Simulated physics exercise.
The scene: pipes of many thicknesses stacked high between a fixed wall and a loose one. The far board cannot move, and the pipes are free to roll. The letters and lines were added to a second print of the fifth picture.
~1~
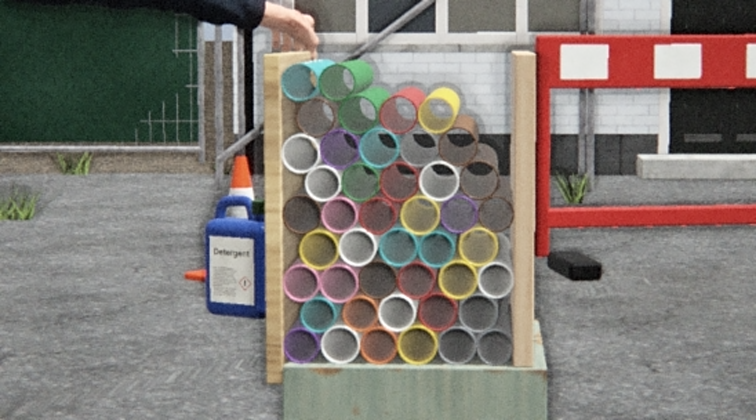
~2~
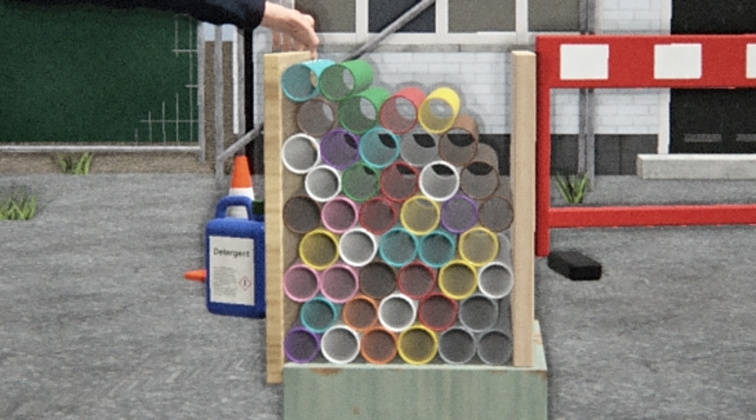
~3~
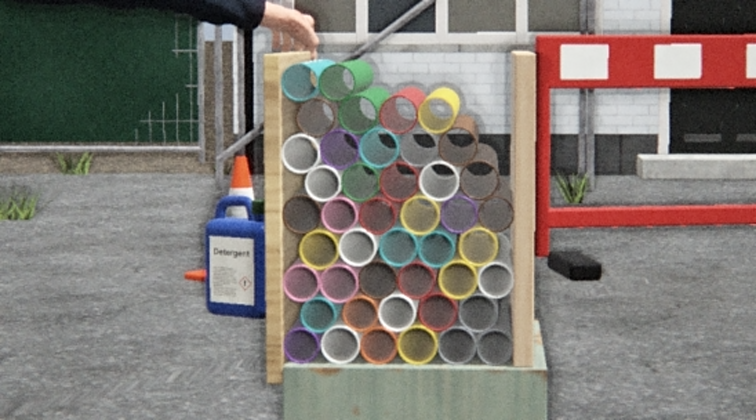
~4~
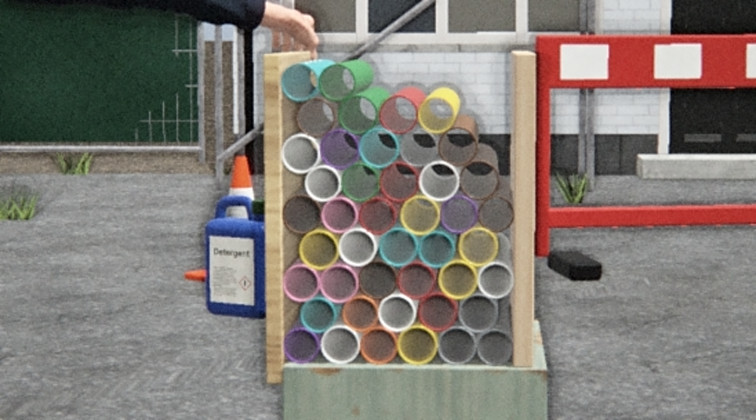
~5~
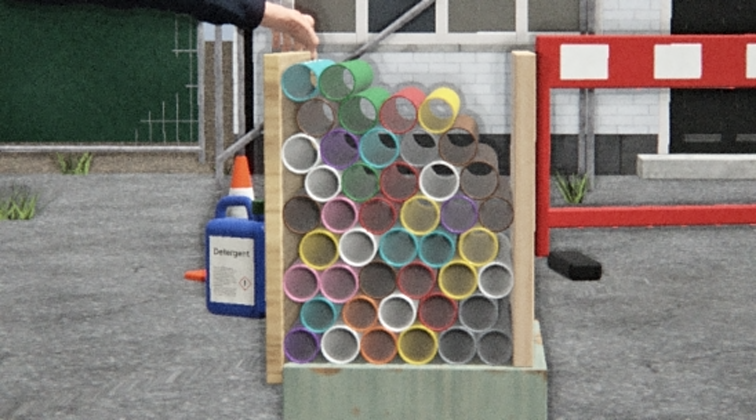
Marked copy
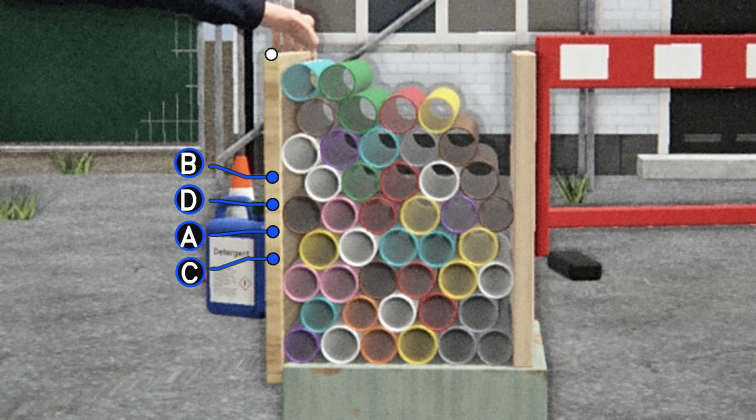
The clip shows a hand resting at the top left of a stack of colourful pipes held between two upright wooden boards, beside a blue detergent container and an orange cone, with almost no visible movement throughout.
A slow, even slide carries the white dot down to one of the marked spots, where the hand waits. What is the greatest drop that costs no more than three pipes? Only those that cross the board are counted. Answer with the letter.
Down to B.
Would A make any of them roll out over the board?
Yes, at A.
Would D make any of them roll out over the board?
At D: Yes.
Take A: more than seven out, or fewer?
Fewer than seven.
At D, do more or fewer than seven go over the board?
Fewer than seven.
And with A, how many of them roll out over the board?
With A, four.
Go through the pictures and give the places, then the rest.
A brown pipe (479, 180); a red pipe (399, 115); side board (294, 203), in the first picture.
Side board (294, 203), in the second picture.
A grey pipe (495, 347); a red pipe (438, 313), in the third picture.
A yellow pipe (319, 250); a turquoise pipe (436, 250), in the fourth picture.
A yellow pipe (420, 216); a red pipe (400, 183); a brown pipe (479, 180), in the fifth picture.
On the copy, A at (273, 232); B at (273, 177); C at (273, 259); D at (273, 205); the white dot at (271, 55).
On B. First, top of the board (281, 110).
Then, top of the board (281, 174).
Finally, top of the board (281, 176), one out over the board.
By contrast, A four out over the board; C more than three out over the board; D four out over the board.
